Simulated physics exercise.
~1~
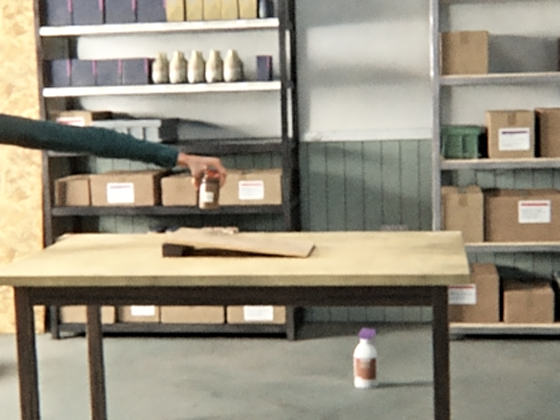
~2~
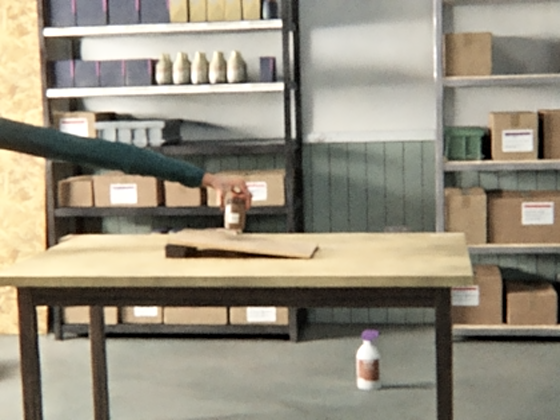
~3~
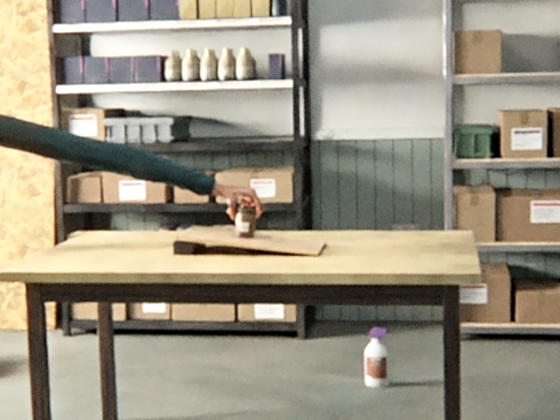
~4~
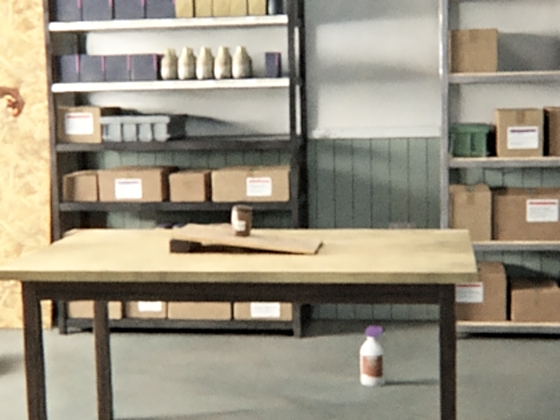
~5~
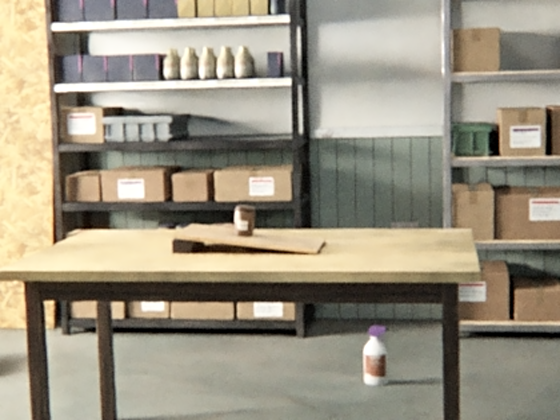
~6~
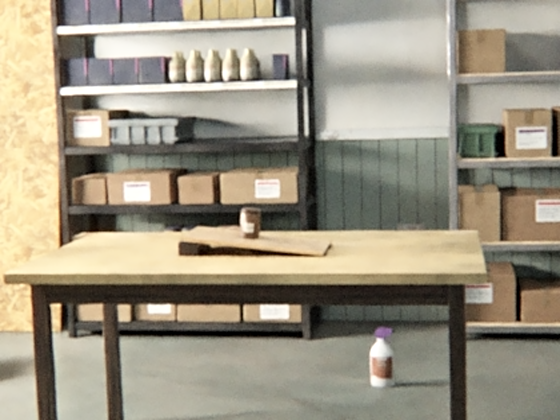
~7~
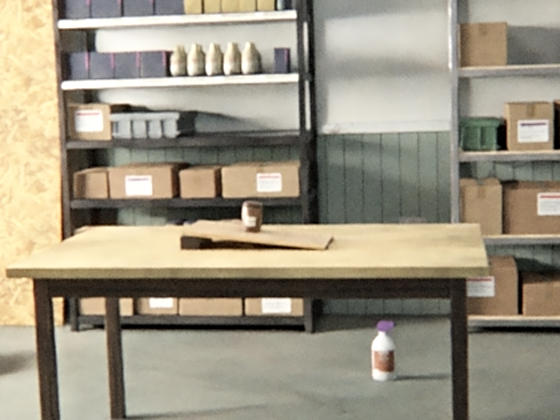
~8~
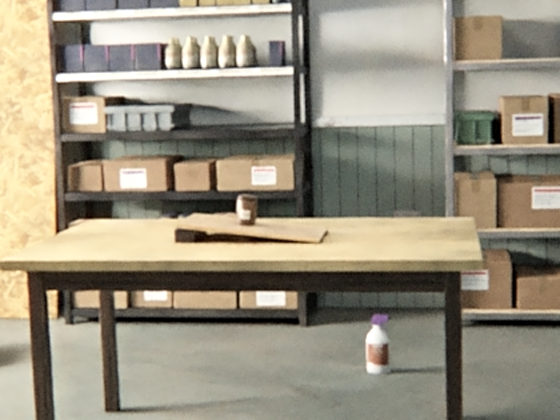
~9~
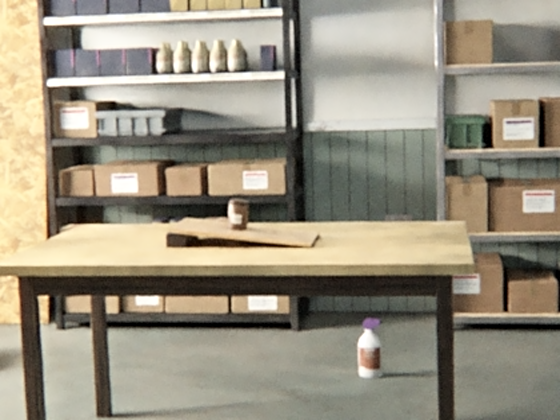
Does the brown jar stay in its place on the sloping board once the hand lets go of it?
Yes, the brown jar stays upright on the sloping board, right where the hand set it down.
